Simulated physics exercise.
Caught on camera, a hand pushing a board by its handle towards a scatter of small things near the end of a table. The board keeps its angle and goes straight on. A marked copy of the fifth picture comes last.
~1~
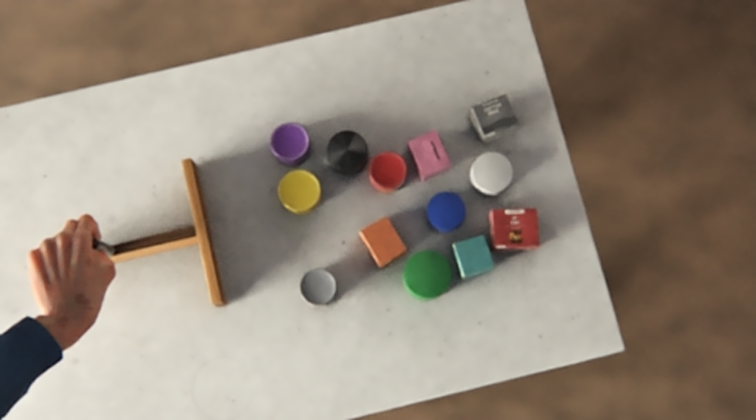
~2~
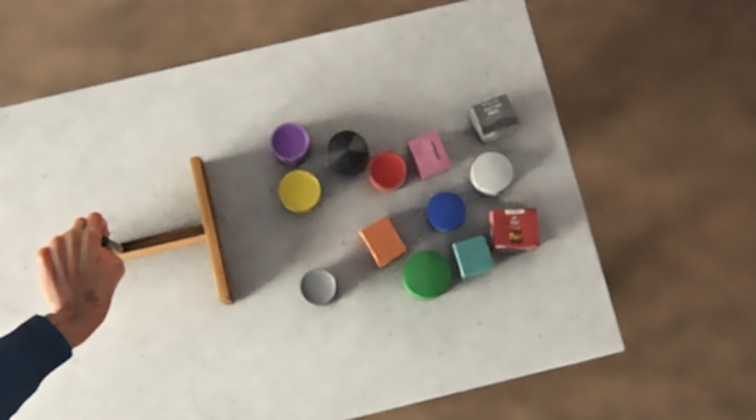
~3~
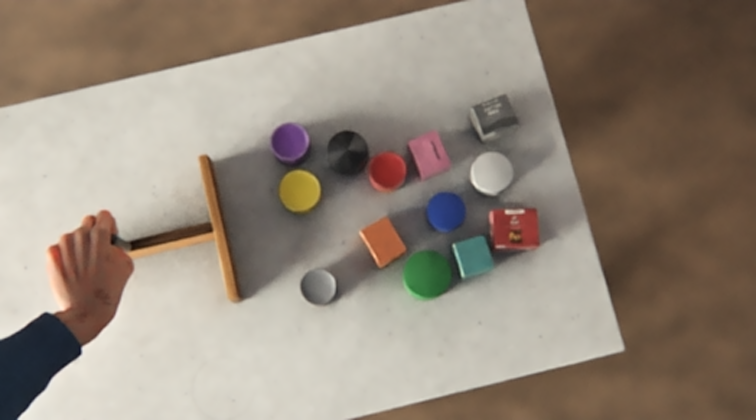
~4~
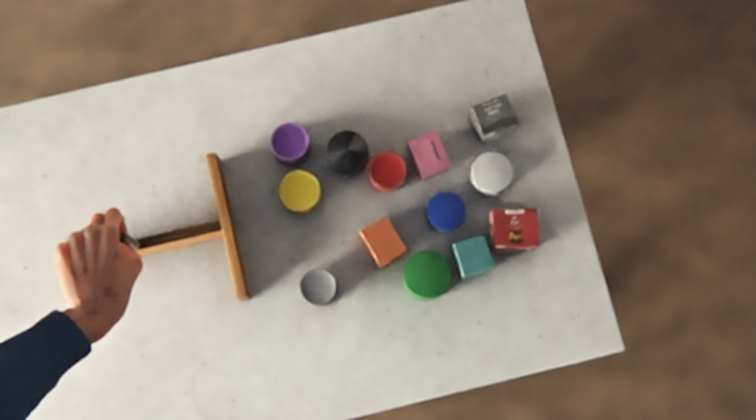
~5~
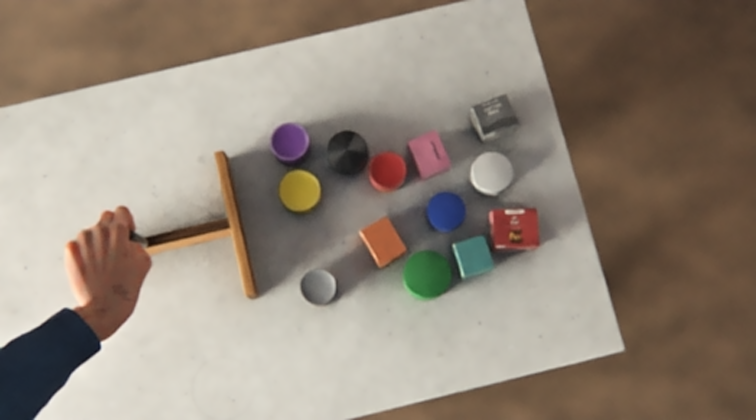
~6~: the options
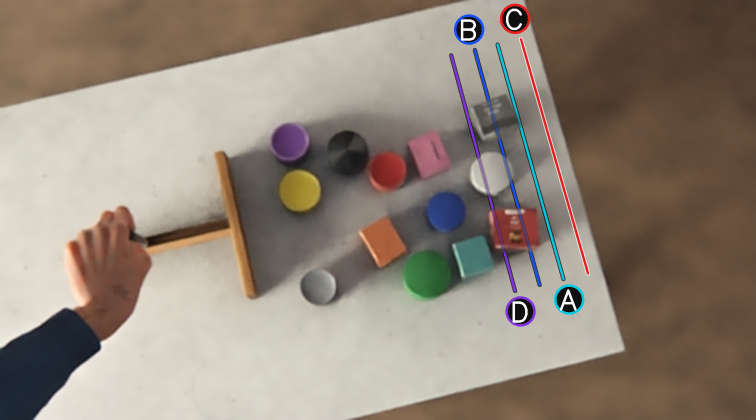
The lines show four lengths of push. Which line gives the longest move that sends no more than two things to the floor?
B is the last line within the limit.
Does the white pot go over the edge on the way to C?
Yes.
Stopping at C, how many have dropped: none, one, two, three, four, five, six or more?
Six or more.
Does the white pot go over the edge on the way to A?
Yes.
On the marked copy, A at (530, 159); B at (506, 165); C at (554, 153); D at (482, 170).
Taking B. A third of the way, board (334, 198); purple tub (340, 124); grey jar (349, 293).
Two thirds of the way, board (431, 175); grey box (506, 113); red packet (538, 233).
When it is over, board (506, 157); white pot over the edge; grey box over the edge; two fallen.
As for the rest, A drops four; C drops eight; D is within the limit but short.
